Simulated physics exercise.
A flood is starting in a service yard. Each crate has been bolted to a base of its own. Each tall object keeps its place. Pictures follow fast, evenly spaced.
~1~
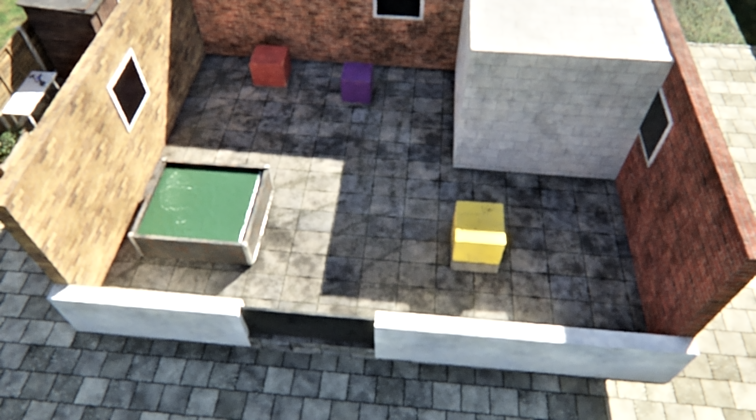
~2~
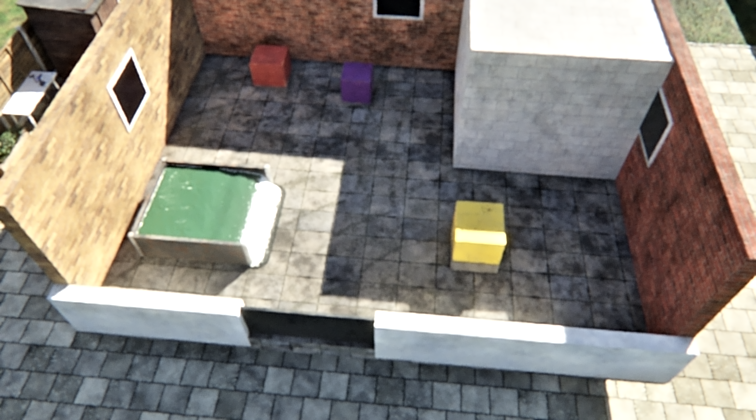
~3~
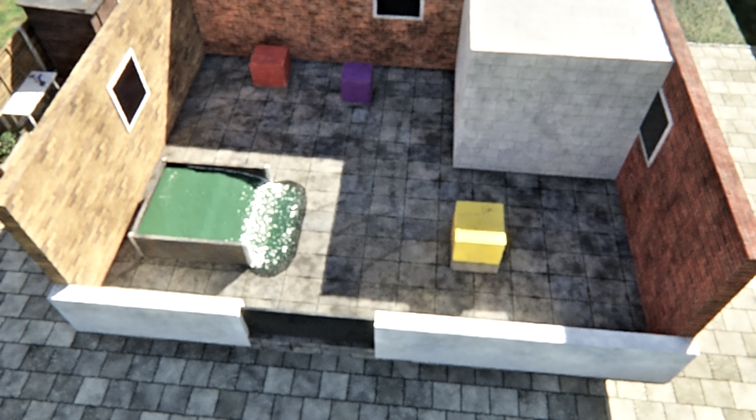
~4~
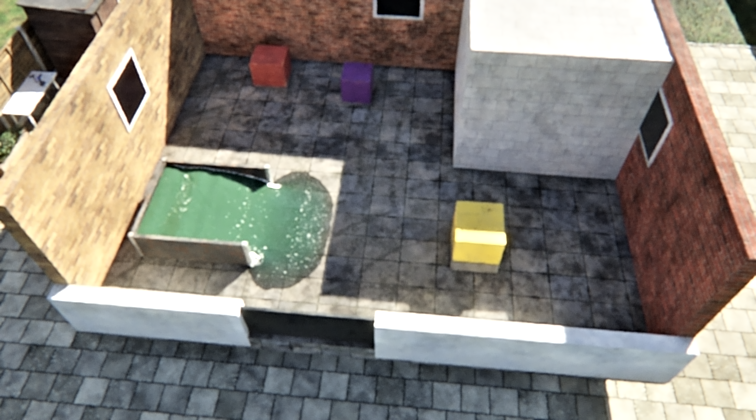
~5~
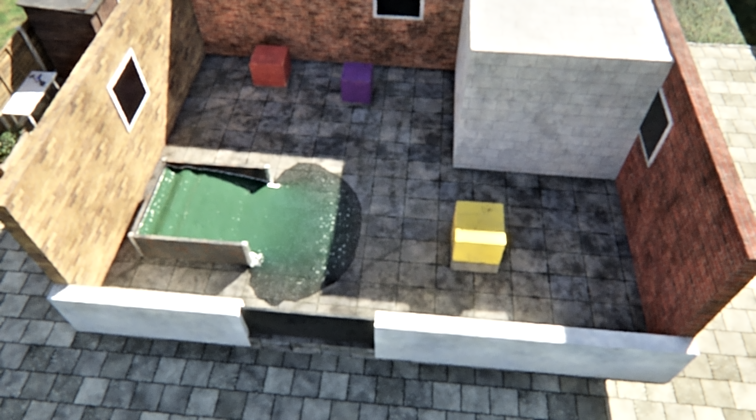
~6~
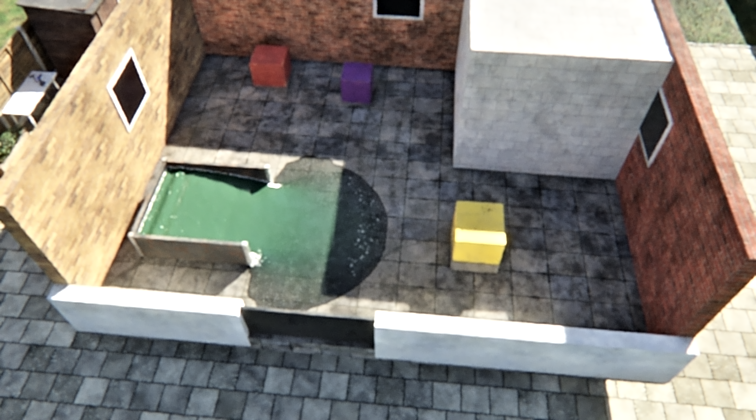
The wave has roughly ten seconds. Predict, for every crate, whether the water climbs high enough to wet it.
The red crate sits high enough; the purple crate sits high enough; the yellow crate sits high enough.
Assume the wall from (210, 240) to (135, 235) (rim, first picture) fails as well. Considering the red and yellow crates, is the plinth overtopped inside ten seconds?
Red crate is reached; yellow crate is not reached.
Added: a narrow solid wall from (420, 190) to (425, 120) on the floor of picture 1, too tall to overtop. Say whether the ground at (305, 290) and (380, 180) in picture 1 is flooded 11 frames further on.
As listed: Covered, under water.
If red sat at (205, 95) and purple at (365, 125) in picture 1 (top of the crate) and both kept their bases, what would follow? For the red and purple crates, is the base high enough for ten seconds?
I reckon red crate is missed, while purple crate is hit by the flood.
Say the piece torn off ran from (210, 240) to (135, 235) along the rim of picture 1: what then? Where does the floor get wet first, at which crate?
It's the crate marked yellow.
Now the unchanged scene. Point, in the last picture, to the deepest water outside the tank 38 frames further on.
Deepest spot: Around (502, 254).
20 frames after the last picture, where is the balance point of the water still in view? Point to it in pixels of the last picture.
Roughly (413, 232).
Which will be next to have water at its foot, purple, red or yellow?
Answer: The yellow crate.
A moment on, water covers 25 % of the floor; the red crate not reached, the purple crate not reached, the yellow crate water round its plinth.
Next, water covers 40 % of the floor; the red crate not reached, the purple crate not reached, the yellow crate water round its plinth.
Then, water covers 50 % of the floor; the red crate not reached, the purple crate water round its plinth, the yellow crate water round its plinth.
Later, water covers 55 % of the floor; the red crate not reached, the purple crate water round its plinth, the yellow crate water round its plinth.
In the end, water covers 60 % of the floor; the red crate stayed above the water, the purple crate stayed above the water, the yellow crate stayed above the water.
